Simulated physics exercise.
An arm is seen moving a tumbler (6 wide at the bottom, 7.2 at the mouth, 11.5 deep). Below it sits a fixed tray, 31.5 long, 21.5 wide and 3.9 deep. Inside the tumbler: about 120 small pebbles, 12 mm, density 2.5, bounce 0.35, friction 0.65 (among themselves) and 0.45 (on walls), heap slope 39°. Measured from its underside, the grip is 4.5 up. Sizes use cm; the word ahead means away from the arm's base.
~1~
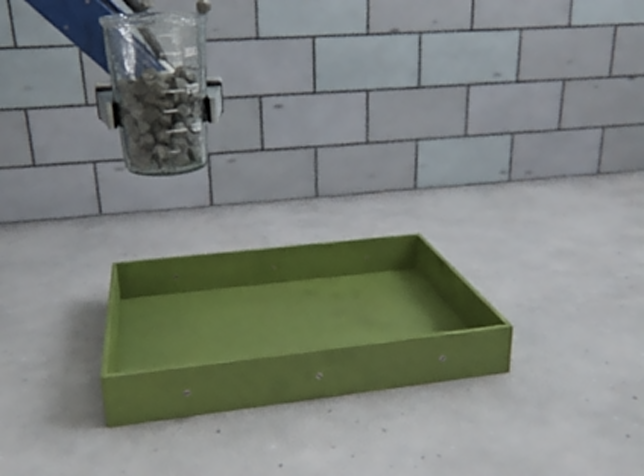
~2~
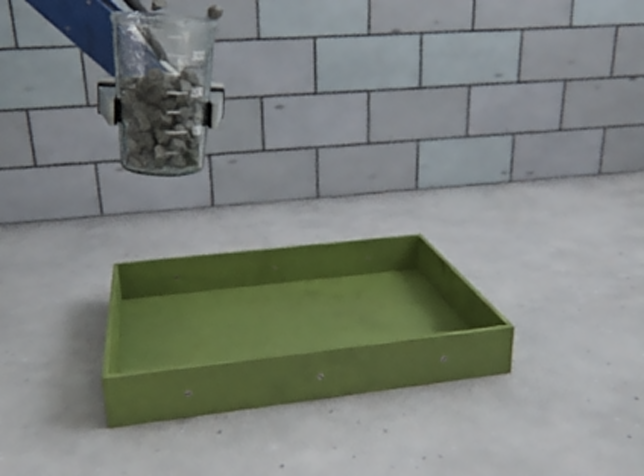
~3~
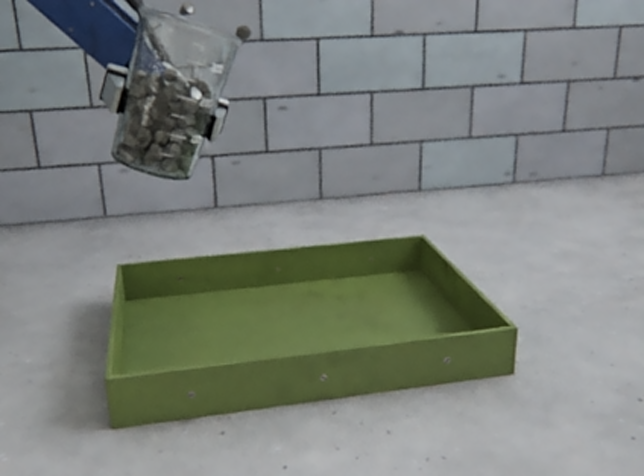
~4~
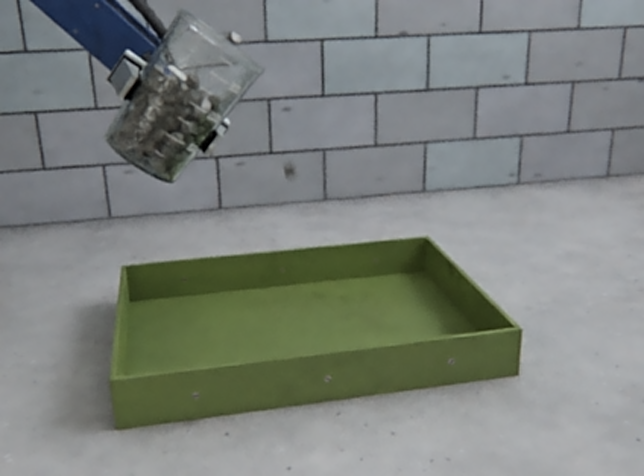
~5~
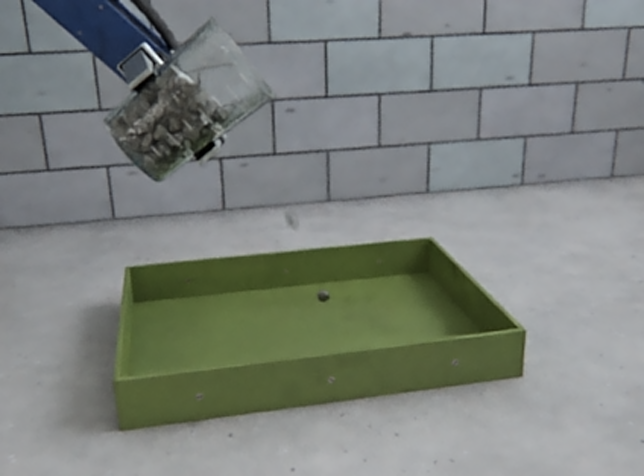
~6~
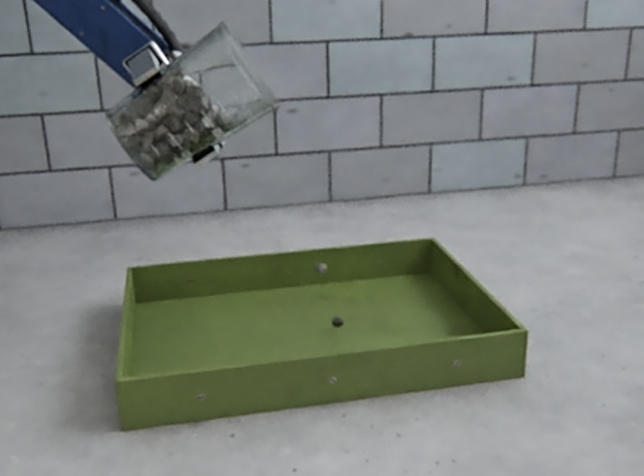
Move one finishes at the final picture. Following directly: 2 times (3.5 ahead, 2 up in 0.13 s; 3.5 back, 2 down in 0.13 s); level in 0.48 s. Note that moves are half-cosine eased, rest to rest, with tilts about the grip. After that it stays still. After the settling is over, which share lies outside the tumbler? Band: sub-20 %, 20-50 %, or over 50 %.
Band: Sub-20 %.
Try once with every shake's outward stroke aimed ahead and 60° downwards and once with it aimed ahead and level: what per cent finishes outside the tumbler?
You'd get some 0 per cent with the first setting and some 0 per cent with the second.
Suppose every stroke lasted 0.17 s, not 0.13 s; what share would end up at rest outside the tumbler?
Then about 0 per cent.
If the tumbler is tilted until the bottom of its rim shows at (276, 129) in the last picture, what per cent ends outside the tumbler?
My estimate is some 25 per cent.
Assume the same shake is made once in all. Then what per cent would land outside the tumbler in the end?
I'd expect close to 0 per cent then.
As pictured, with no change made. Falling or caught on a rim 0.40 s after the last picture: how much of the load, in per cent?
0 per cent.
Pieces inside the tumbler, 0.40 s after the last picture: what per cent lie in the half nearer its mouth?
That share comes to roughly 35 percent.
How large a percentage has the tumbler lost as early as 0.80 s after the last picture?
0 %.
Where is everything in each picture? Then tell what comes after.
In the first frame, tumbler middle at (161, 95), level; upper third of the load around (160, 88), from x 125 to 205, top at y 5; 125 in the tumbler.
In the second frame, tumbler middle at (164, 96), tilted 6° forward; upper third of the load around (163, 89), from x 130 to 215, top at y 5.
In the third frame, tumbler middle at (171, 98), tilted 20° forward; upper third of the load around (171, 92), from x 125 to 245, top at y 10.
In the fourth frame, tumbler middle at (180, 101), tilted 39° forward; upper third of the load around (173, 95), from x 120 to 290, top at y 40; 123 in the tumbler, 2 in flight or on a rim.
In the fifth frame, tumbler middle at (187, 105), tilted 53° forward; upper third of the load around (173, 98), from x 120 to 325, top at y 70; 123 in the tumbler, 1 in the tray, 1 in flight or on a rim.
In the sixth frame, tumbler middle at (190, 107), tilted 59° forward; upper third of the load around (177, 99), from x 120 to 335, top at y 75; 123 in the tumbler, 2 in the tray.
Then, 0.40 s later, tilted 59° forward, highest piece 25 above the table; 123 in the tumbler, 2 in the tray.
Then, 0.80 s later, tilted 22° forward, highest piece 26 above the table; 122 in the tumbler, 3 in the tray.
Then, 1.20 s later, level, highest piece 26 above the table; 122 in the tumbler, 3 in the tray.
Then, 2.25 s later, level, highest piece 26 above the table; 122 in the tumbler, 3 in the tray.
At rest, 122 in the tumbler, 3 in the tray. That is 2 % outside the tumbler.
